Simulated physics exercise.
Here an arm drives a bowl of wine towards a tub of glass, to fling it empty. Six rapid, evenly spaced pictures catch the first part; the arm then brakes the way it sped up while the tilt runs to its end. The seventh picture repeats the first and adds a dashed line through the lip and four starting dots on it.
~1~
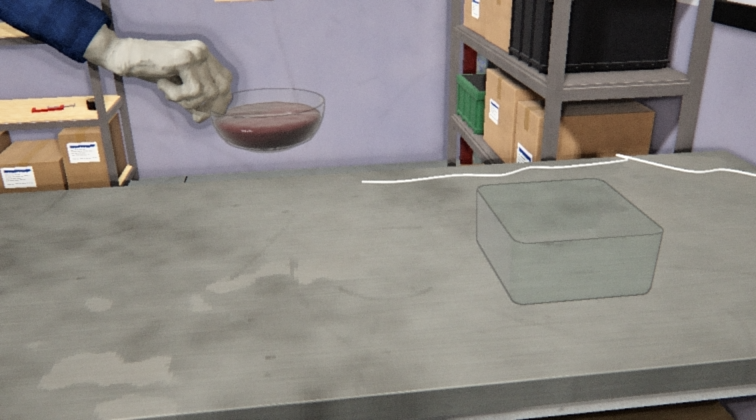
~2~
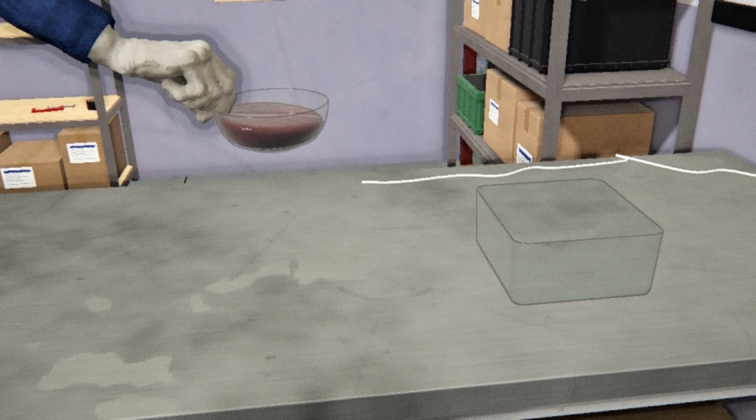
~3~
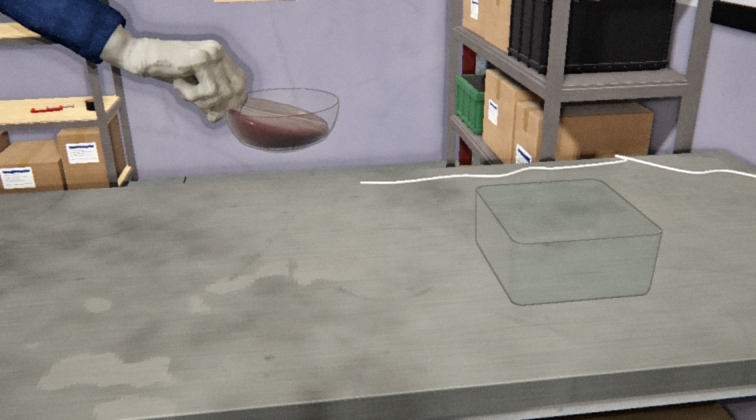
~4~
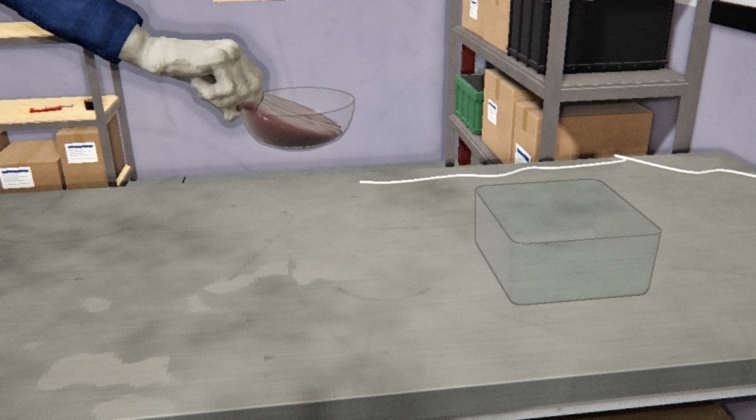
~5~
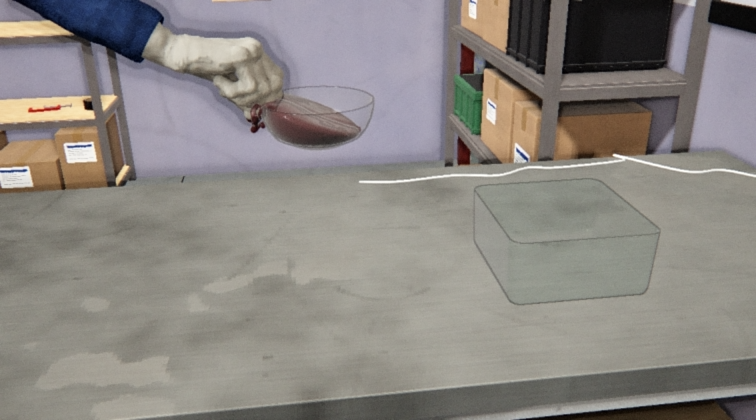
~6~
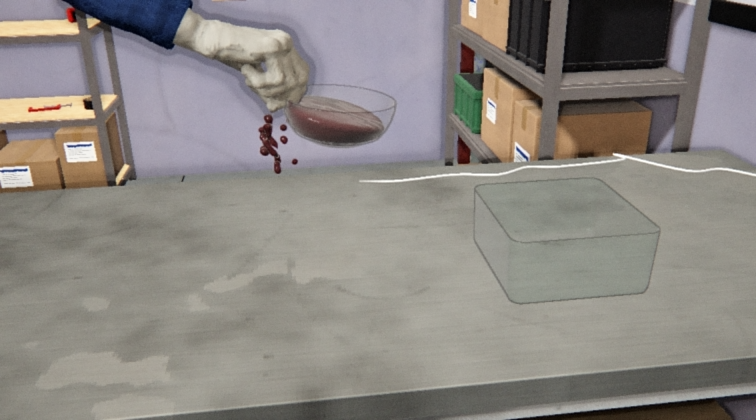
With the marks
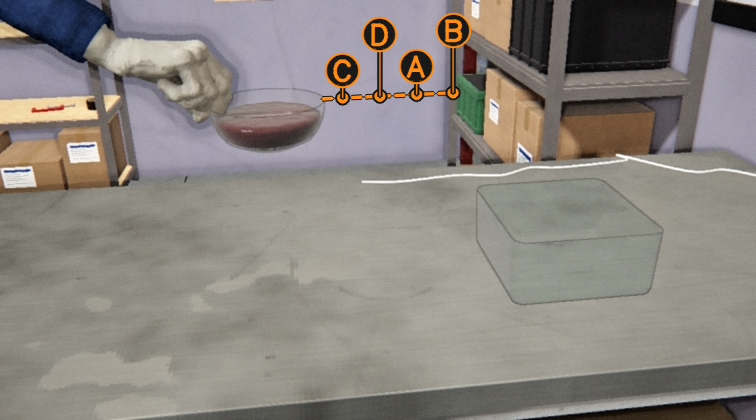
The clip opens with a gloved hand holding a clear bowl of dark red wine above a grey table, left of a glass tub. The hand carries the bowl rightward as the wine sloshes inside, then some slips over the left rim and drops in small red blobs beneath the hand.
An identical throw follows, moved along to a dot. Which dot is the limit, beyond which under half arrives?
The answer is spot C.
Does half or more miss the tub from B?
No, not at all.
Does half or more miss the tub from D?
No, that is safe.
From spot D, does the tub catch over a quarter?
Yes, clearly.
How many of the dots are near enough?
All of them.
On the marked copy, A at (416, 94); B at (453, 92); C at (342, 98); D at (379, 96).
For spot A, about 86 % lands in the tub, 9 % falls short and 5 % goes beside or beyond.
For spot B, about 63 % lands in the tub, 5 % falls short and 31 % goes beside or beyond.
For spot C, about 62 % lands in the tub, 30 % falls short and 8 % goes beside or beyond.
For spot D, about 77 % lands in the tub, 15 % falls short and 8 % goes beside or beyond.
